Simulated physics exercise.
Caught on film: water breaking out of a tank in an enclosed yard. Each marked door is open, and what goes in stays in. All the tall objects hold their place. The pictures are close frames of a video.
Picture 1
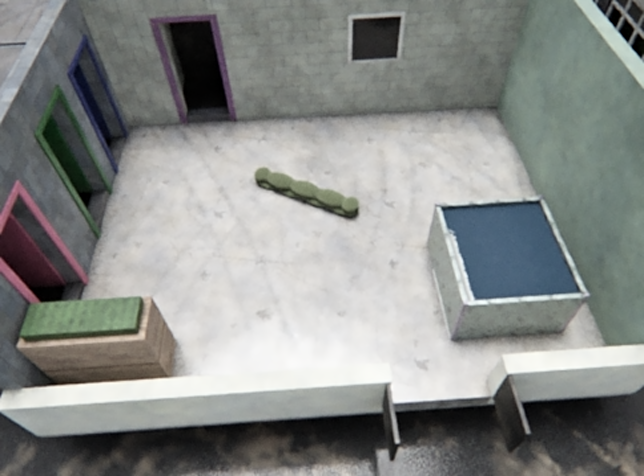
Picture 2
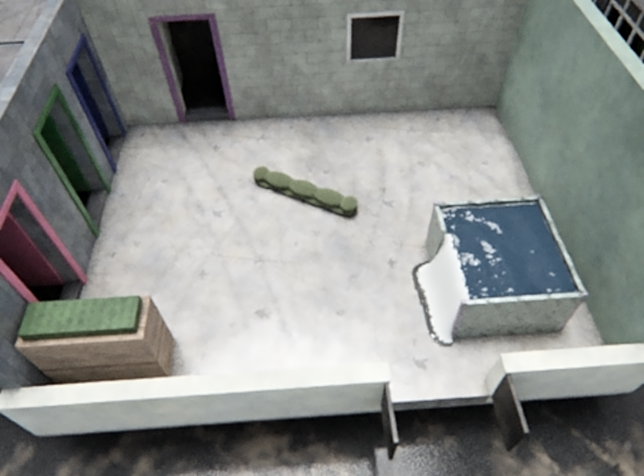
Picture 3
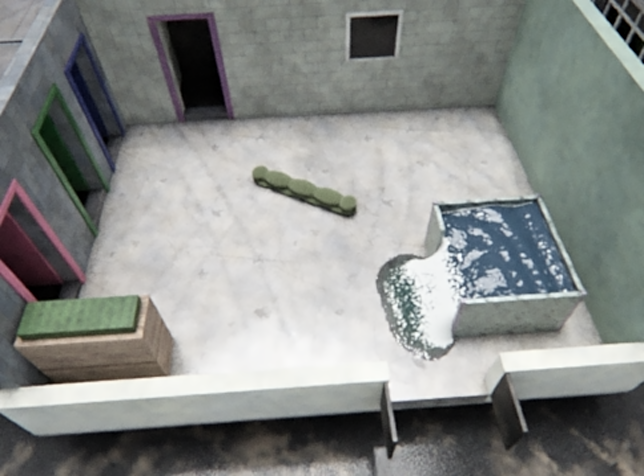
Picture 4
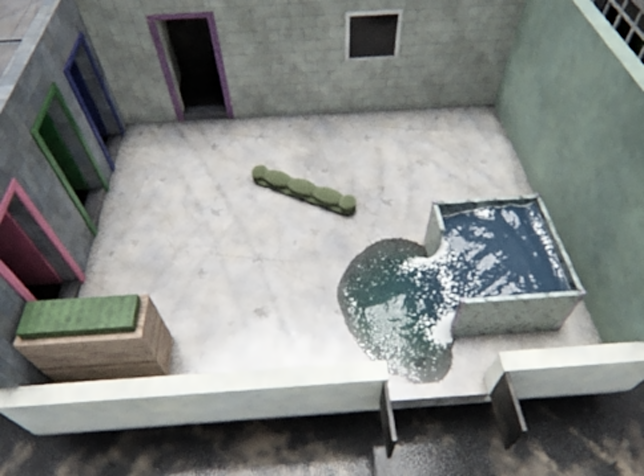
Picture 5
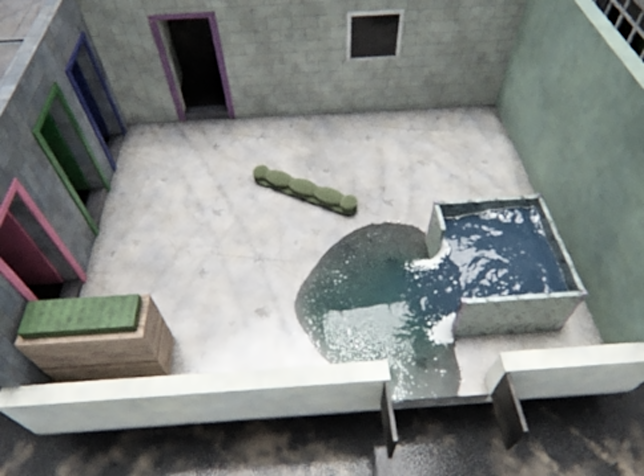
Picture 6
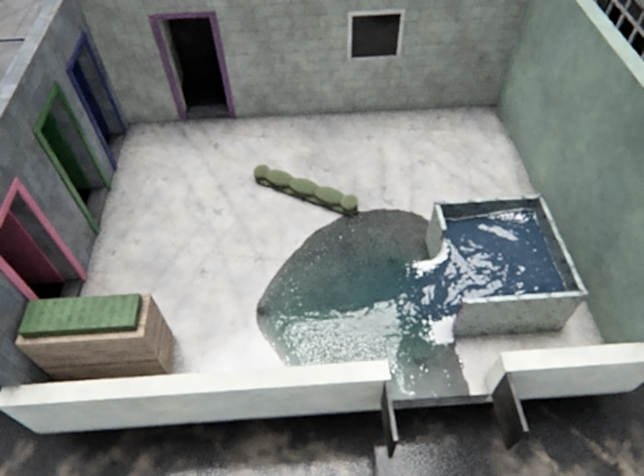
Water pours from the left side of a tank and spreads leftward across the yard floor.
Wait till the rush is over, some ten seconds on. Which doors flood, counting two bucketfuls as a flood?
In the end: The green door stays under that; the blue door takes more than that; the pink door takes more than that; the purple door stays under that.
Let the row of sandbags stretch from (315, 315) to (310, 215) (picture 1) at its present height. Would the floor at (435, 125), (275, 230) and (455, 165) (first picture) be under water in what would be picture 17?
In turn: Dry, flooded, clear.
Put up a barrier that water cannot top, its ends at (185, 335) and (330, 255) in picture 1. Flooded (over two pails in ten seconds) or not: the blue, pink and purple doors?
My reading: Blue door stays under; pink door lets less in; purple door holds.
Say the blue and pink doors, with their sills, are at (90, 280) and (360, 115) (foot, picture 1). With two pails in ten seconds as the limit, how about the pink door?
Then: The pink door takes less.
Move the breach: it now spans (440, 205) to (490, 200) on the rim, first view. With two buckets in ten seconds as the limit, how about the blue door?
Then: Blue door floods.
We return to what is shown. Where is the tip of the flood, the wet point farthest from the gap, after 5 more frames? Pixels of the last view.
Near (81, 342).
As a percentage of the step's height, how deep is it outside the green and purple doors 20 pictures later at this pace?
Roughly 110 per cent, then 0 per cent.
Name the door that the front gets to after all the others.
I say the purple one.
A moment on, water covers 35 % of the floor; the green door not reached, the blue door not reached, the pink door not reached, the purple door not reached.
Next, water covers 45 % of the floor; the green door wet at the sill, nothing in, the blue door not reached, the pink door over two buckets in, the purple door not reached.
Then, water covers 50 % of the floor; the green door under two buckets in, the blue door wet at the sill, nothing in, the pink door over two buckets in, the purple door not reached.
Later, water covers 60 % of the floor; the green door under two buckets in, the blue door over two buckets in, the pink door over two buckets in, the purple door wet at the sill, nothing in.
In the end, water covers 95 % of the floor; the green door under two buckets in, the blue door over two buckets in, the pink door over two buckets in, the purple door wet at the sill, nothing in.
